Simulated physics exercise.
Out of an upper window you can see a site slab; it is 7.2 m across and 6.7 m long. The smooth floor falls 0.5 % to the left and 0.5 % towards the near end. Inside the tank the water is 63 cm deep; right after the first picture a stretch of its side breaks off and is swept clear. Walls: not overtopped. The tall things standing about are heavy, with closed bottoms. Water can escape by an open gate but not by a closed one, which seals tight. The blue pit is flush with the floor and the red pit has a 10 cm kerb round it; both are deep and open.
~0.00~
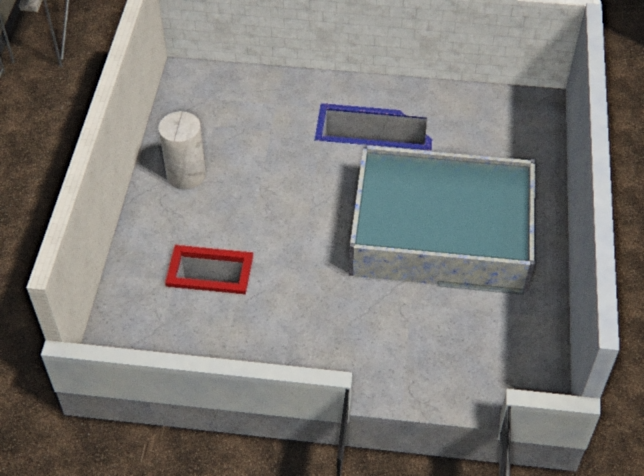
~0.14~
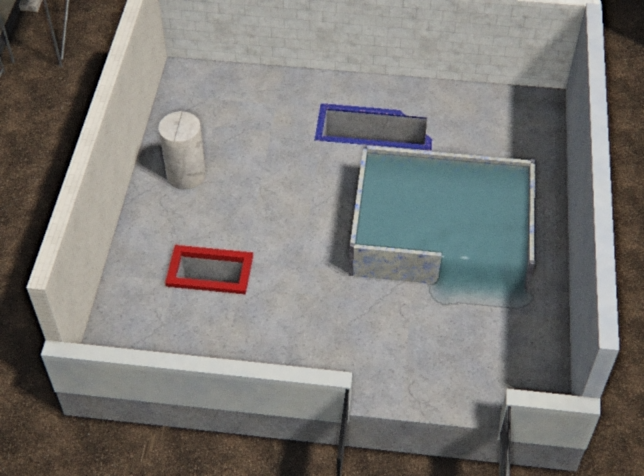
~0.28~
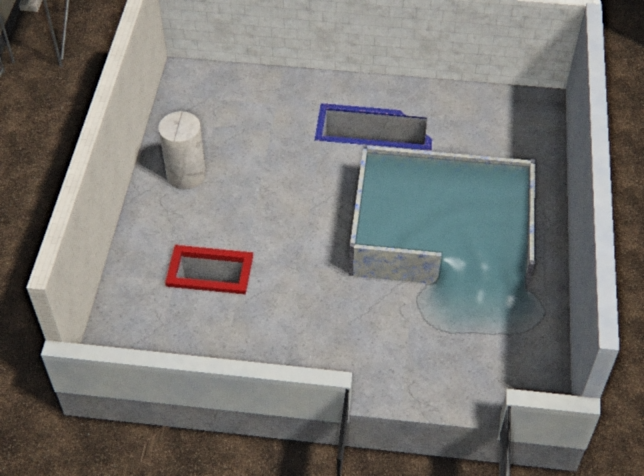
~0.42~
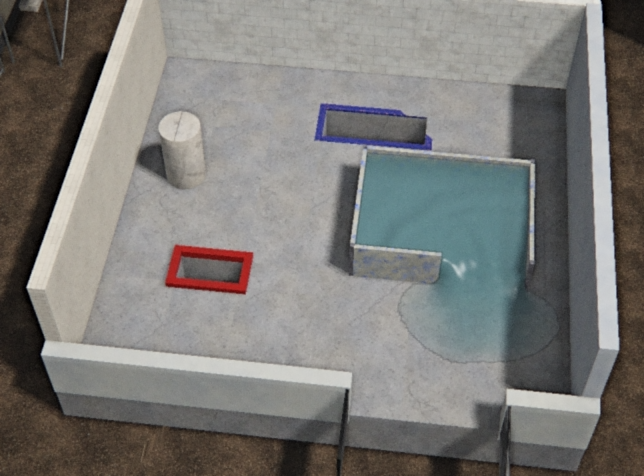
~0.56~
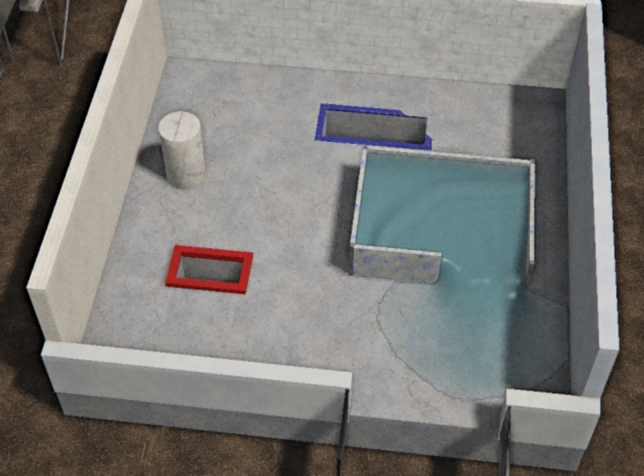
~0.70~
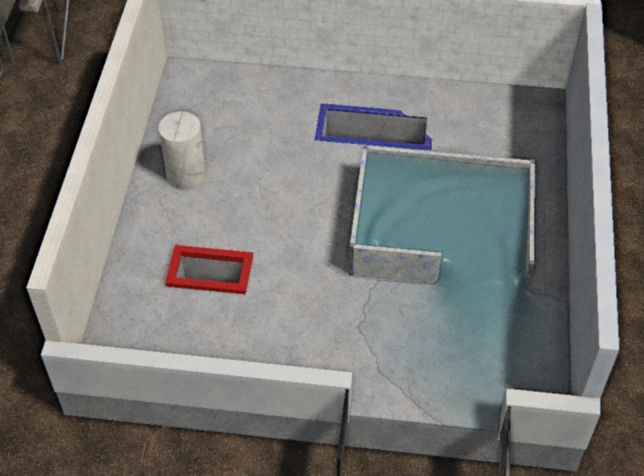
Water pours from a broken stretch in the near side of a pale tank on the right and spreads over the floor as a widening, thin sheet towards the gap in the near wall. The walled grey slab is seen from high above by a still camera, with brown ground around it. A pale cylinder stands at left, behind a red-rimmed pit, and a blue-edged pit lies behind the tank.
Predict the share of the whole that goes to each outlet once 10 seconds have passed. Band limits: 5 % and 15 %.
I would say gate opening - more than 15 %; blue pit - under 5 %; red pit - not even 5 %.
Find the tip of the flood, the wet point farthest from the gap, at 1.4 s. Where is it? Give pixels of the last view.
Point: Roughly (321, 396).
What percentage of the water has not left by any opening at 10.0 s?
About 42 percent of the water remains.
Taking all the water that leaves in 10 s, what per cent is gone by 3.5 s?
Something like 45 per cent of it.
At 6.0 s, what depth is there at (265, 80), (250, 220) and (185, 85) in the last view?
Roughly 0, 0, 0 cm.
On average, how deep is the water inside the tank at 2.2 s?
It averages close to 36 cm.
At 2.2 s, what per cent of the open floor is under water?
15 %.
After 1.4 s water covers 15 % of the floor and is deepest (51 cm) near (564, 422); gone so far, the gate opening 5 %, the blue pit 0 %, the red pit 0 %.
After 2.2 s water covers 15 % of the floor and is deepest (42 cm) near (551, 420); gone so far, the gate opening 13 %, the blue pit 0 %, the red pit 0 %.
After 3.5 s water covers 20 % of the floor and is deepest (28 cm) near (538, 419); gone so far, the gate opening 26 %, the blue pit 0 %, the red pit 0 %.
After 6.0 s water covers 40 % of the floor and is deepest (18 cm) near (538, 419); gone so far, the gate opening 44 %, the blue pit 0 %, the red pit 0 %.
After 10.0 s water covers 55 % of the floor and is deepest (10 cm) near (563, 356); gone so far, the gate opening 57 %, the blue pit 1 %, the red pit 0 %.
